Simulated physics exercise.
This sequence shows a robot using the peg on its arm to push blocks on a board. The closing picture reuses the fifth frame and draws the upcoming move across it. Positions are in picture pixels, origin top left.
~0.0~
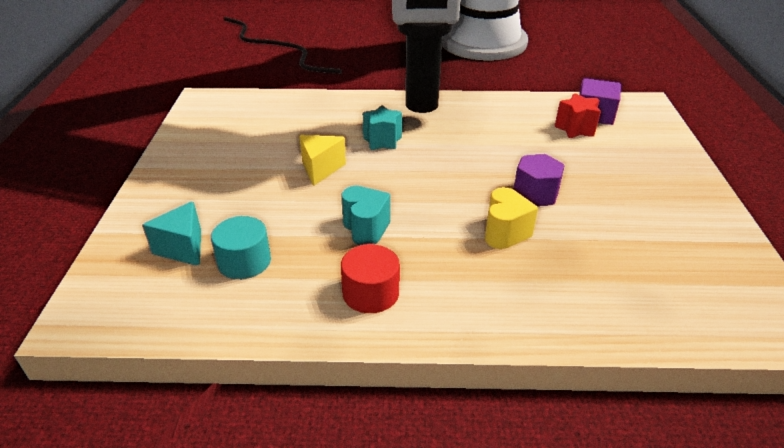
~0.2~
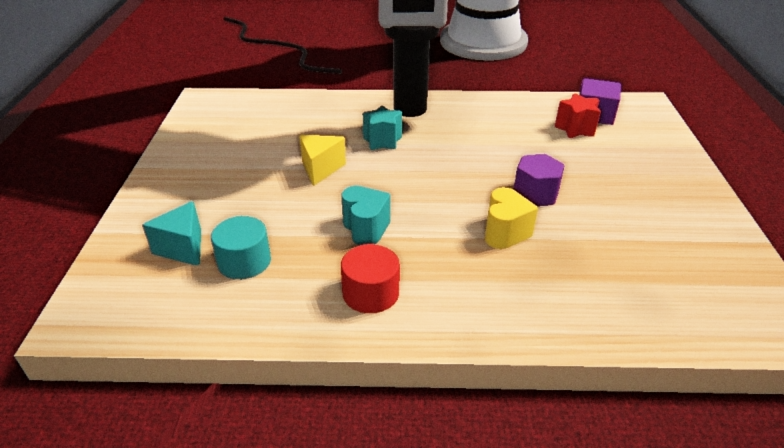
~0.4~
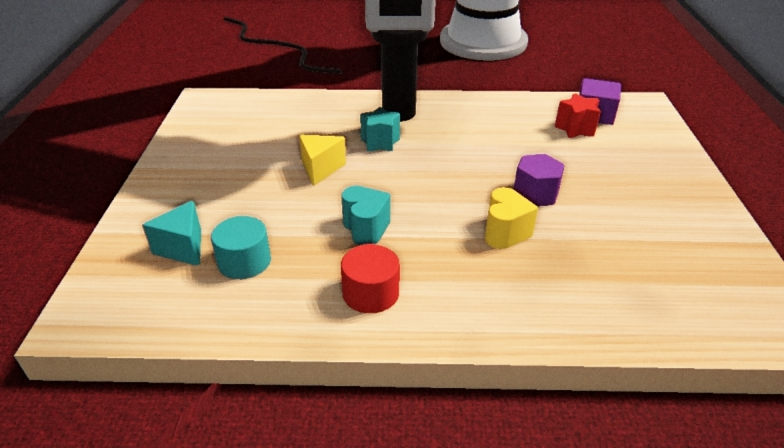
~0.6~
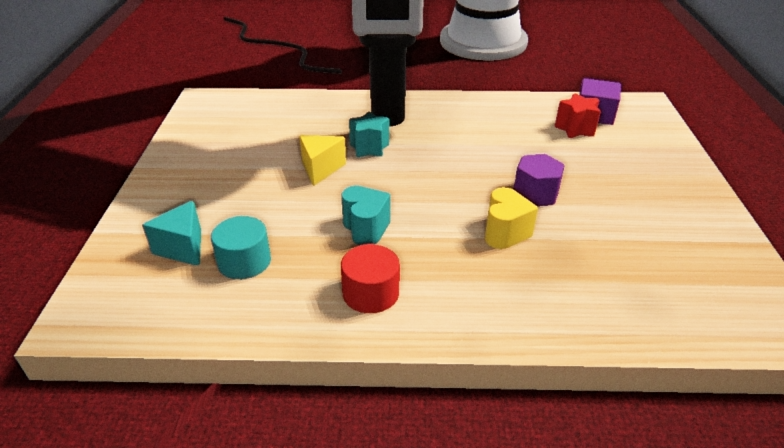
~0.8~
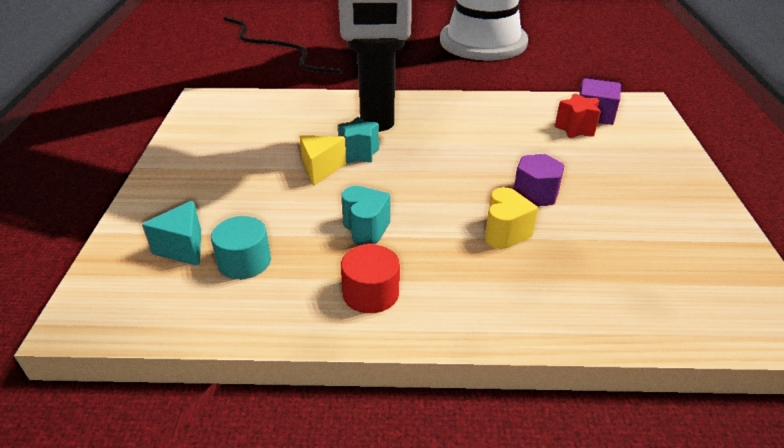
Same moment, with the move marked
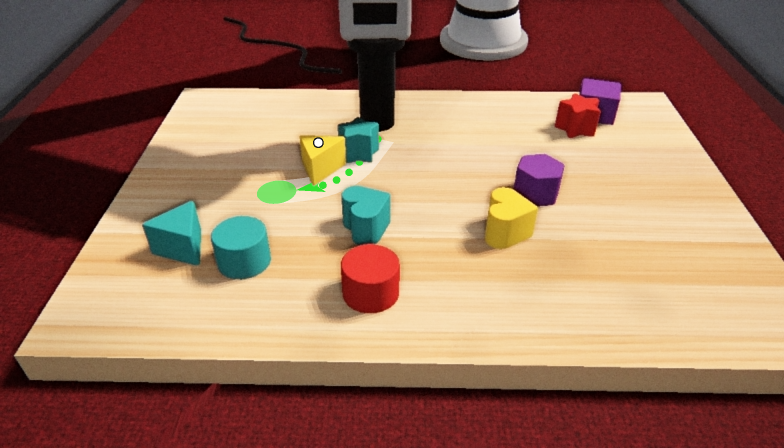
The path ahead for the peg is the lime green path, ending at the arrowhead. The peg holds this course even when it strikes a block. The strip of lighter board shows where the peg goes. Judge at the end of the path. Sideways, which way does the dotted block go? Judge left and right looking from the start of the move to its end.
Facing the way the path runs, start to end, you'll find the dotted block has shifted right.
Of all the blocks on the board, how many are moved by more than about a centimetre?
Two blocks, no more.
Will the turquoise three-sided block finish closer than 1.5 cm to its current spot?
The answer is yes.
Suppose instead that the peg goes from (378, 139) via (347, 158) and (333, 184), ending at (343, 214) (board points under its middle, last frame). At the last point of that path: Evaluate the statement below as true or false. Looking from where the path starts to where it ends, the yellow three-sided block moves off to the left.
The claim does not hold.
The drawn path runs from (378, 139) via (359, 162) and (327, 184), ending at (277, 192); the dot is on the yellow three-sided block.
What follows on the original path. One third of the way, peg at (358, 147); yellow three-sided block at (301, 154), turned 70° clockwise; turquoise star-shaped block at (337, 151).
Two thirds of the way, peg at (324, 168); yellow three-sided block at (275, 166), turned 110° clockwise; turquoise star-shaped block at (306, 176), turned 10° anticlockwise.
At the end, peg at (274, 175); turquoise three-sided block not moved; yellow three-sided block at (237, 171), turned 65° clockwise; turquoise star-shaped block at (288, 184), turned 55° anticlockwise; turquoise heart not moved.
